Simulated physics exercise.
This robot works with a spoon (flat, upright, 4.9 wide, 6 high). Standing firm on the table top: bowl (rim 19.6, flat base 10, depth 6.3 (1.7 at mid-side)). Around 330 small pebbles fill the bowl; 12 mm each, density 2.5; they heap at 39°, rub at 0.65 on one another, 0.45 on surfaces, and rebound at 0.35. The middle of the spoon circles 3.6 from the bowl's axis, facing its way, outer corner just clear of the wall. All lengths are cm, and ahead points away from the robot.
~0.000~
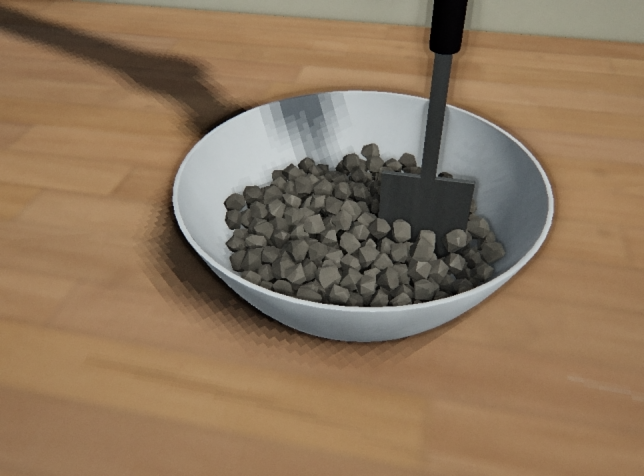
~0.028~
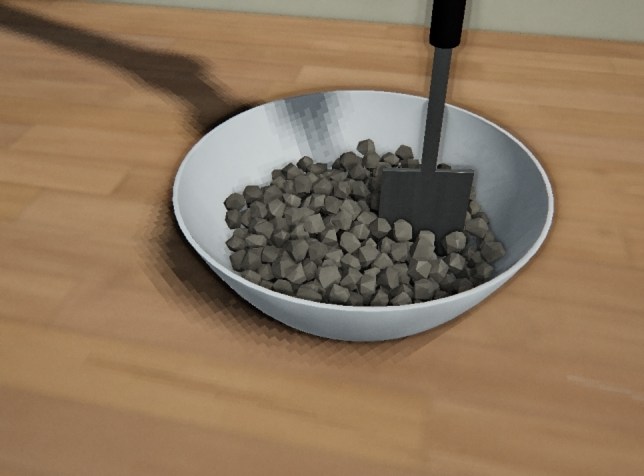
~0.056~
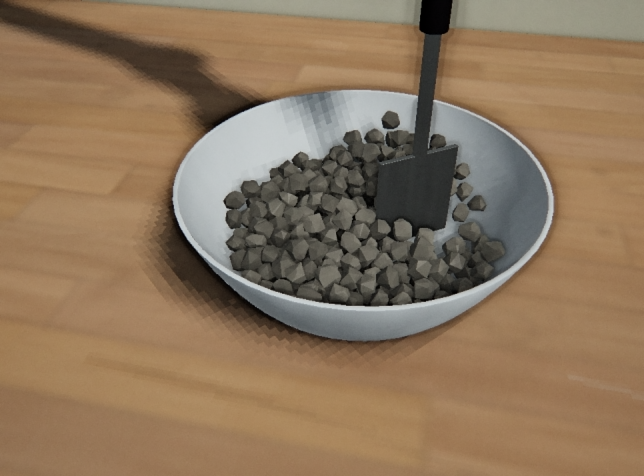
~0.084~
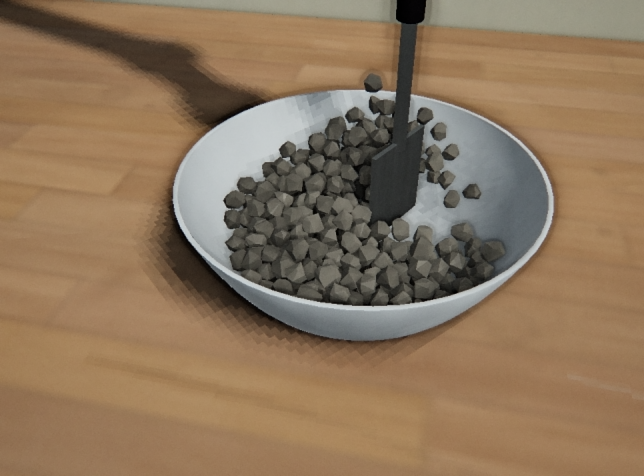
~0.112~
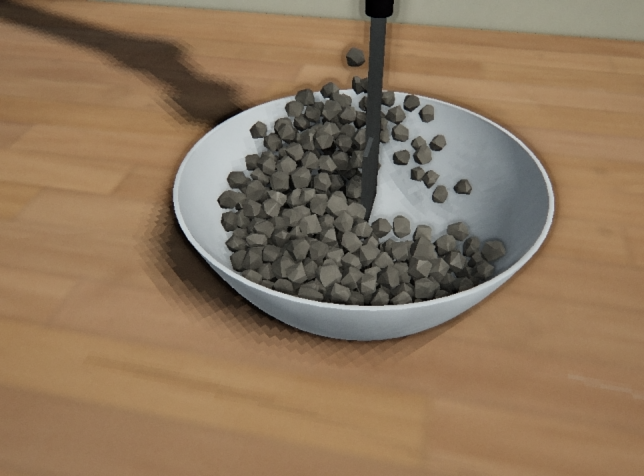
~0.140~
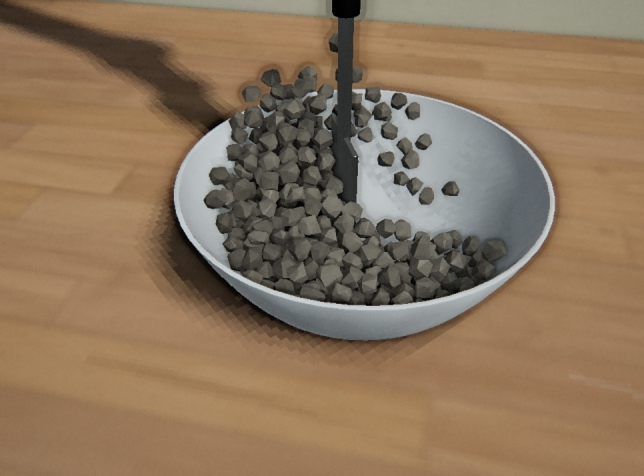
Dark flat-bladed tool sweeping leftward through grey pebbles in a white bowl, turning edge-on and heaping them against the far-left wall.
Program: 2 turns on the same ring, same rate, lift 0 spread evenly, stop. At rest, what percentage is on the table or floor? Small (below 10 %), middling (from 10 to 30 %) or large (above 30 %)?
On the table or floor the share is large, above 30 %.
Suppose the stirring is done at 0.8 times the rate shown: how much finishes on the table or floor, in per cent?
Some 30 per cent.
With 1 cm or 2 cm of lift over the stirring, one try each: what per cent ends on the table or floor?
Some 35 and 30 per cent.
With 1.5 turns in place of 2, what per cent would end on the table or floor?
In that case some 35 per cent.
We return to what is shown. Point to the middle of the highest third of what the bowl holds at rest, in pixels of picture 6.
At about (441, 186).
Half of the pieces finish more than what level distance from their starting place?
Some 12 cm.
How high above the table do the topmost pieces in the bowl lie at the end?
About 6.5 cm.
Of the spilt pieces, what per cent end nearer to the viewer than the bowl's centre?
Some 60 per cent.
By 0.38 s, 350° round, highest piece 12 above the table; 250 in the bowl, 43 on the table or floor, 36 in flight or on the tool.
By 0.62 s, 224° round, highest piece 9 above the table; 215 in the bowl, 105 on the table or floor, 9 in flight or on the tool.
By 0.94 s, 0° round, highest piece 7 above the table; 192 in the bowl, 137 on the table or floor.
By 1.64 s, 0° round, highest piece 7 above the table; 192 in the bowl, 137 on the table or floor.
Final count, 192 in the bowl, 137 on the table or floor. That is 42 % on the table or floor.
